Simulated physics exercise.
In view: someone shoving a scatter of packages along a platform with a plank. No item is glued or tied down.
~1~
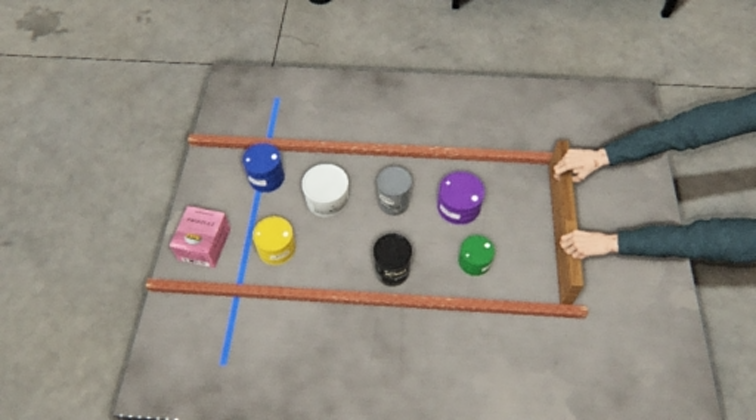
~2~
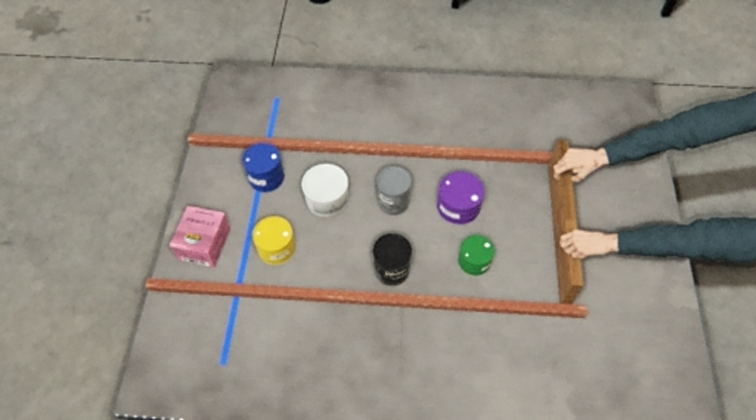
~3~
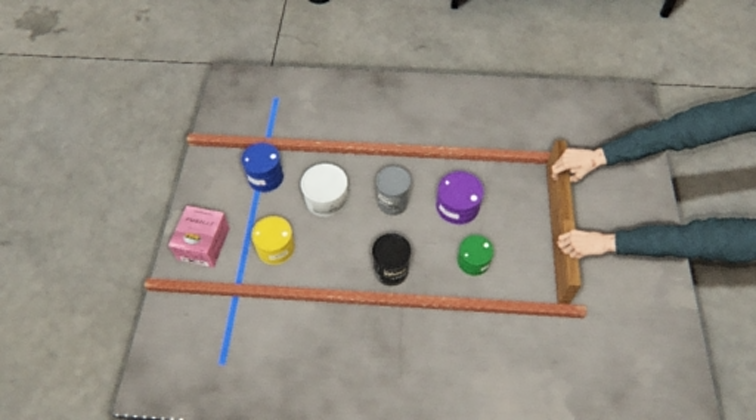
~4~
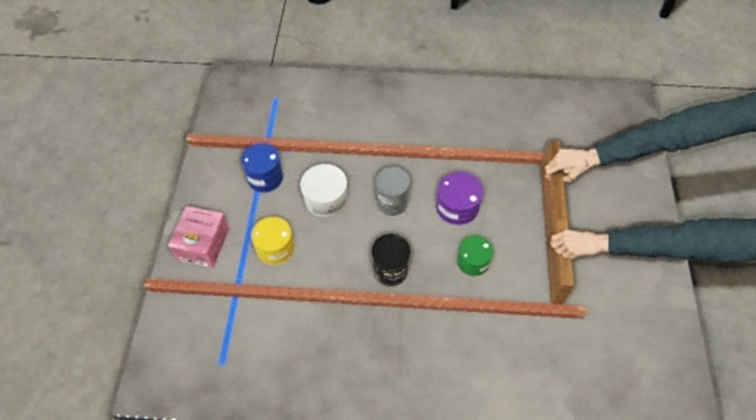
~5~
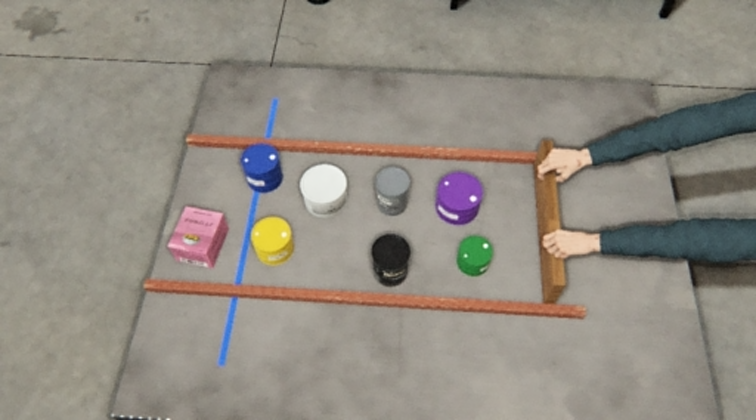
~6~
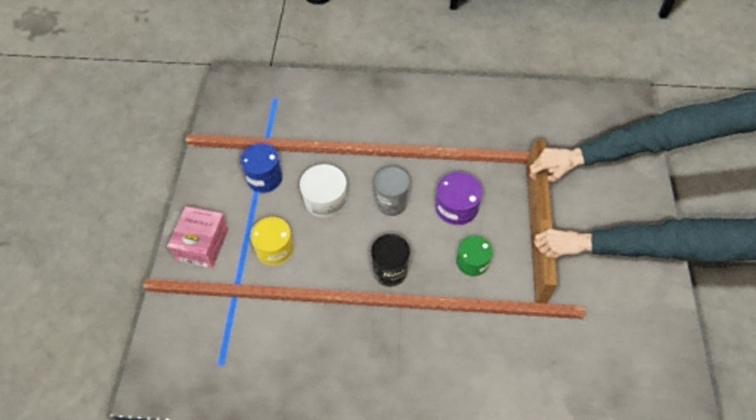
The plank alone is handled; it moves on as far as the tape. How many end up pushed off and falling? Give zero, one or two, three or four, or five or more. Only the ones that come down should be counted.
The tally of those that come down is below three but not nil.
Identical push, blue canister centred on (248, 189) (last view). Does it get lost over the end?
In that case it ends up off.
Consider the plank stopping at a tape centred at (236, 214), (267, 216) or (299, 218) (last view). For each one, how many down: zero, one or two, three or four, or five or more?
In the order of the places given: One or two; zero; no fall at all.
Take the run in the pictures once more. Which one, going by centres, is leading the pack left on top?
It's the grey pail.
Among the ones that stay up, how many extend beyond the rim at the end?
Overhang count: 0.
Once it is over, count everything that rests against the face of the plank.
That makes 3.
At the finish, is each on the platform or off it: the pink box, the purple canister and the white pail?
Pink box: Gone; purple canister: Still aboard; white pail: Gone.
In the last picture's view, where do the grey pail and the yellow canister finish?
First at (192, 191); second at (192, 242).
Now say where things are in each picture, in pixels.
In the first frame, pink box (201, 237); blue canister (264, 168); yellow canister (275, 241); plank (564, 220); tape (254, 215).
In the second frame, blue canister (264, 168); green canister (476, 255).
In the third frame, yellow canister (274, 241); black pail (391, 261).
In the fourth frame, pink box (200, 237); purple canister (459, 199).
In the fifth frame, blue canister (262, 169); white pail (325, 192).
In the sixth frame, pink box (199, 237); blue canister (262, 168); yellow canister (273, 241); plank (540, 219); tape (251, 215).
Soon after, none off yet; pink box at rest near (199, 237); blue canister at rest near (262, 168); yellow canister at rest near (273, 241).
Then, none off yet; pink box at rest near (199, 237); blue canister moved a little near (254, 166); yellow canister at rest near (273, 241).
Further on, none off yet; pink box at rest near (198, 239); blue canister moved a little near (250, 164); yellow canister moved about its own width near (246, 242).
By the end, the number that fall off is one or two; fallen, white pail and pink box.
